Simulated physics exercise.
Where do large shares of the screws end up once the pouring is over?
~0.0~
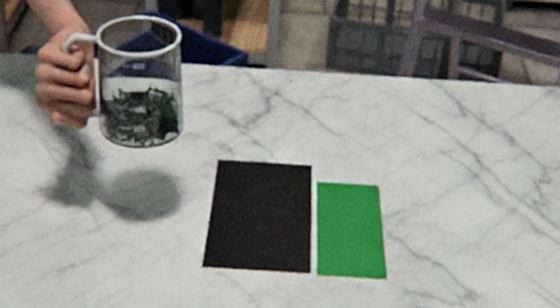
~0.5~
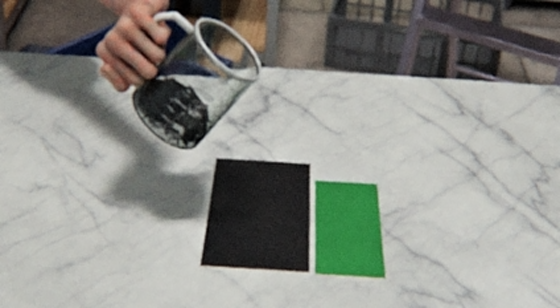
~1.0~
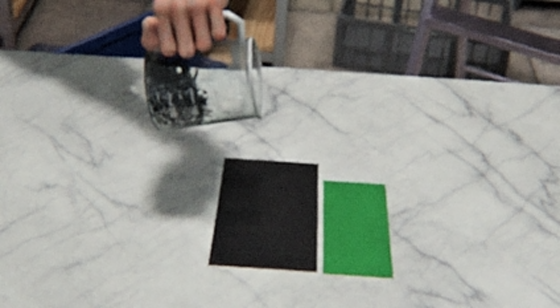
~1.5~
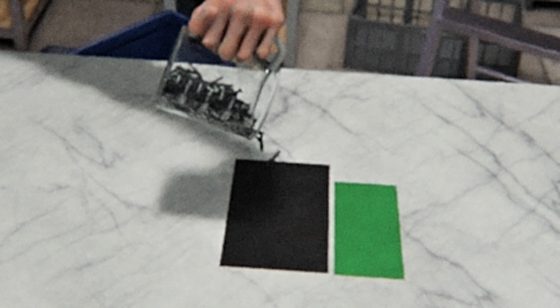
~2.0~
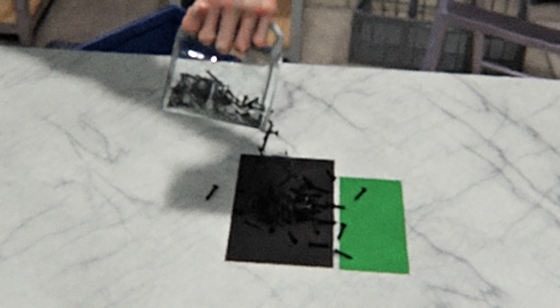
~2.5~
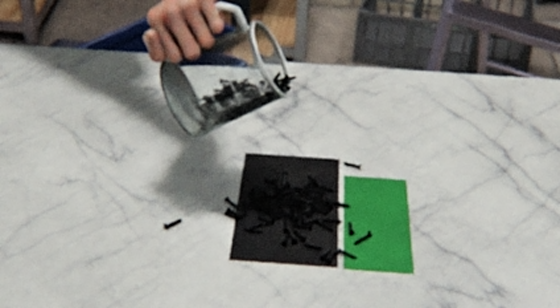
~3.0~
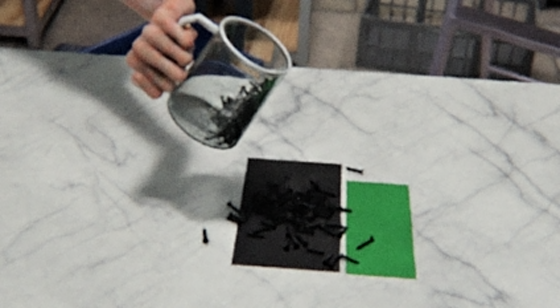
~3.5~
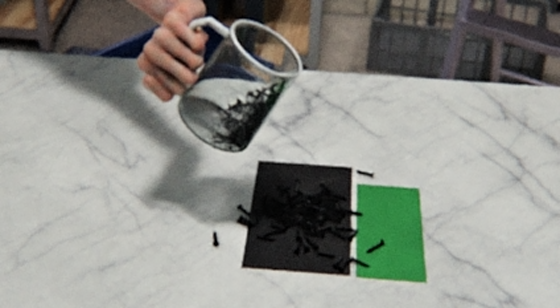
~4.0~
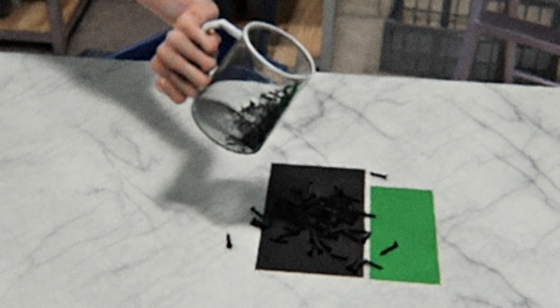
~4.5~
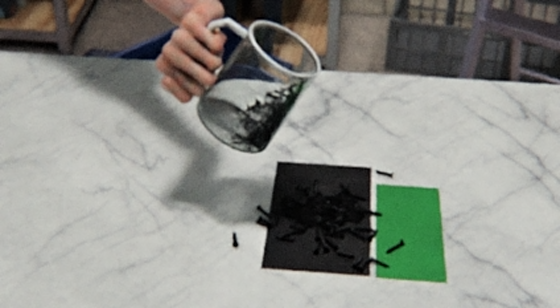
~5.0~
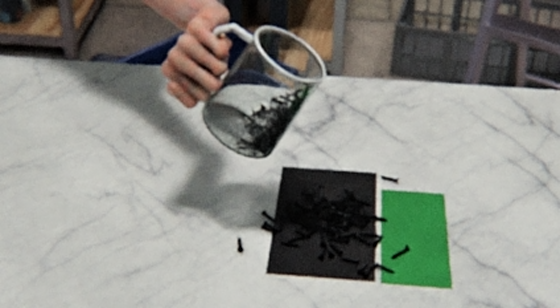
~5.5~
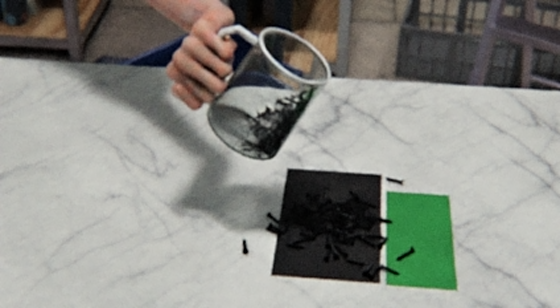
Large shares end up in two places, inside the jug and on the black mat. Only a few lie on the green mat or off the mats.
